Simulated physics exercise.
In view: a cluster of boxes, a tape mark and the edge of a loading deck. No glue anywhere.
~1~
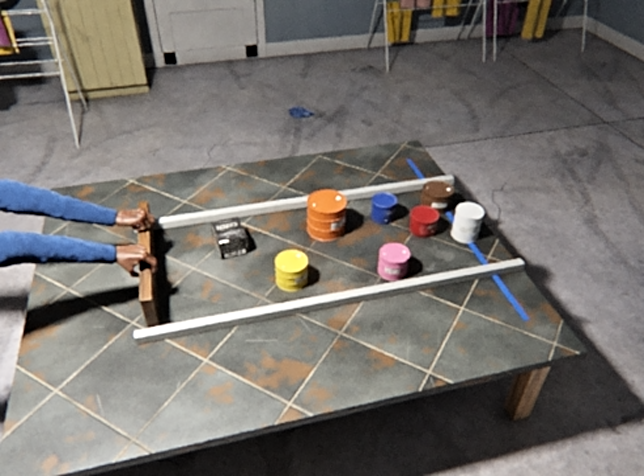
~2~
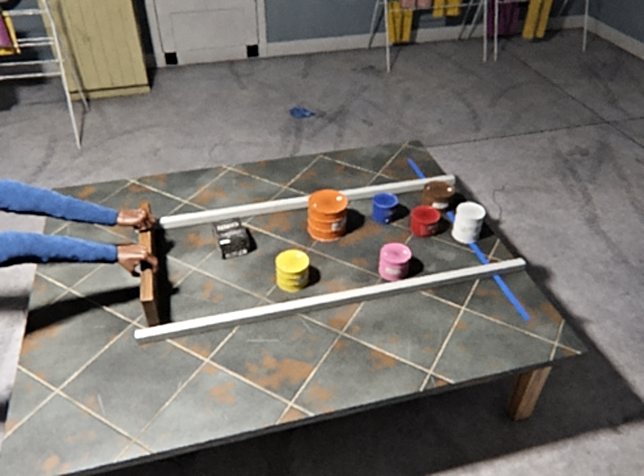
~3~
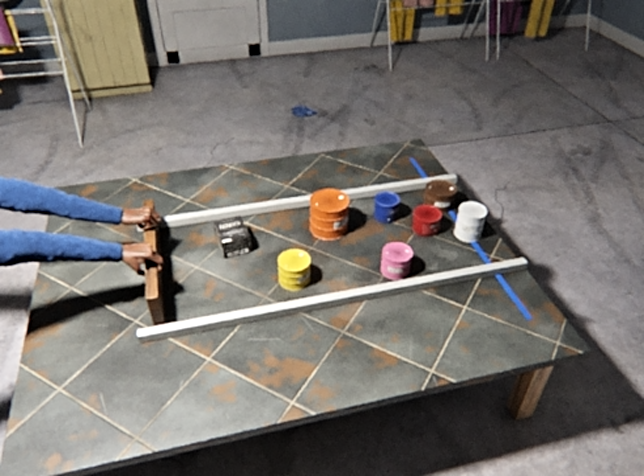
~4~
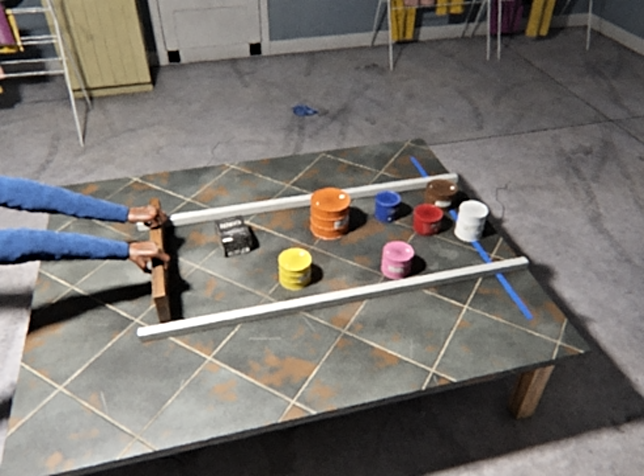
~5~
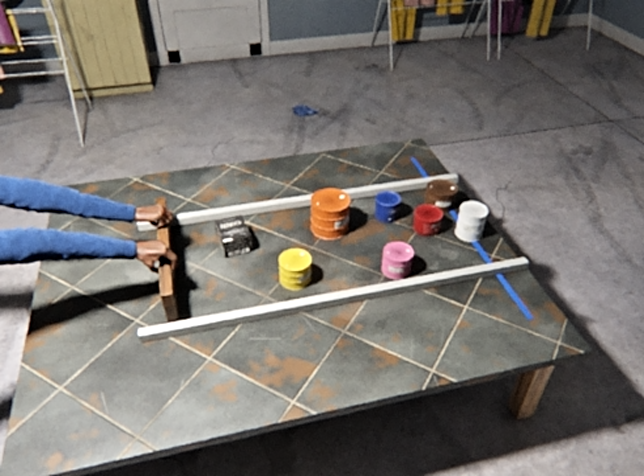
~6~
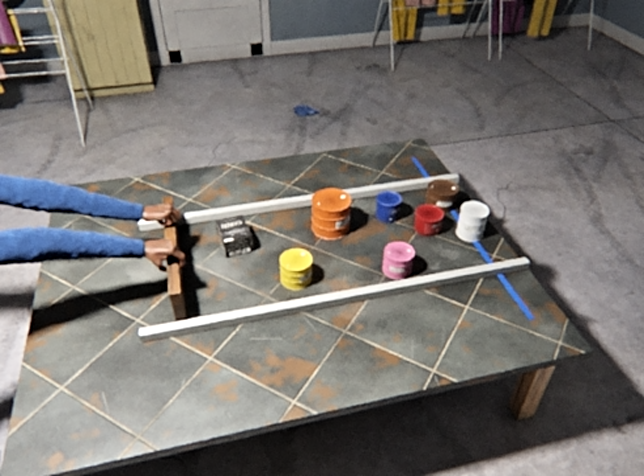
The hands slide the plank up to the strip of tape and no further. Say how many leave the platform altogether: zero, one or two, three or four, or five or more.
In the end the number that fall off is three or four.
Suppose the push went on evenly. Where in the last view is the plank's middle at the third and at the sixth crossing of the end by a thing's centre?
At (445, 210) for the third, at (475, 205) for the sixth.
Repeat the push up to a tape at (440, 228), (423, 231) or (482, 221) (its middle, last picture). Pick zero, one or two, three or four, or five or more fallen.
In that order: 1 or 2; one to two; five or over.
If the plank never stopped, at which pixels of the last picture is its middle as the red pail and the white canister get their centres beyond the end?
About (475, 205), and (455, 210) for the other.
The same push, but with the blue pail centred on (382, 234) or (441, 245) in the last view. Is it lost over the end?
The blue pail stays on; drops off.
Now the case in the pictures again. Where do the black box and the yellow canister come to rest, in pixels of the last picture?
About (462, 197), and the other about (490, 230).
A little later, none off yet; white canister at rest near (472, 222); brown canister at rest near (442, 196); red pail at rest near (428, 221).
Next, one off so far; white canister at rest near (472, 222); brown canister dropping near (488, 204); red pail shifted a little near (439, 224).
When it is over, the number that fall off is three or four; down, orange canister, blue pail, brown canister and white canister.
